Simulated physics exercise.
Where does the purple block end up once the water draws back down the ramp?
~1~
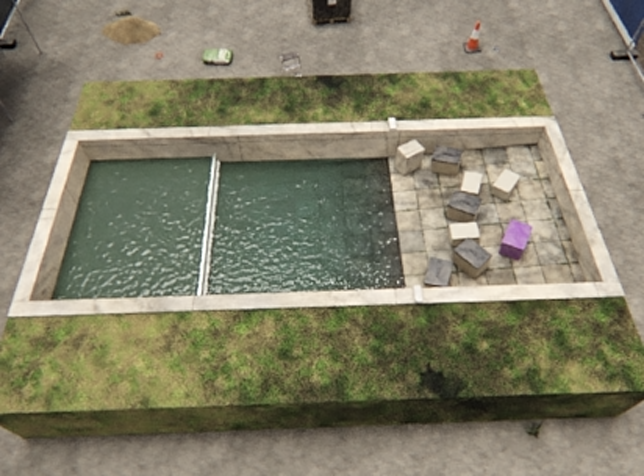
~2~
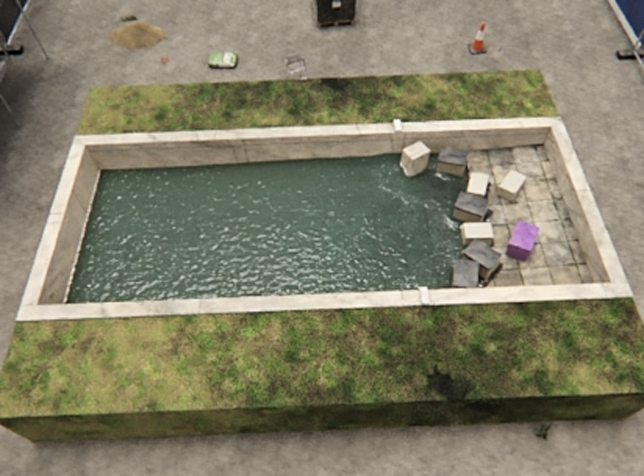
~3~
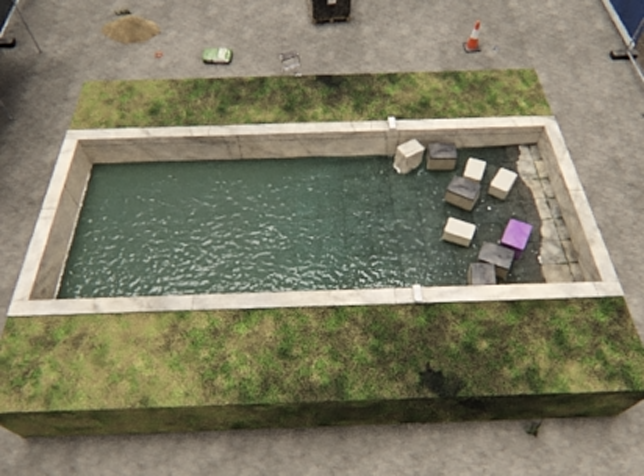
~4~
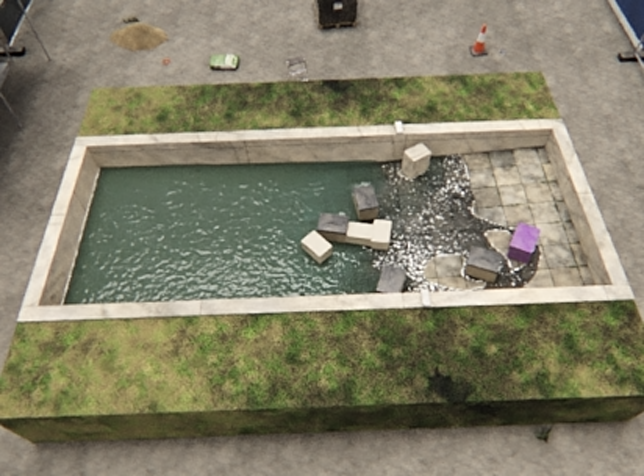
It stays up on the right side of the ramp, close to where it began, and is not carried down past the old waterline.
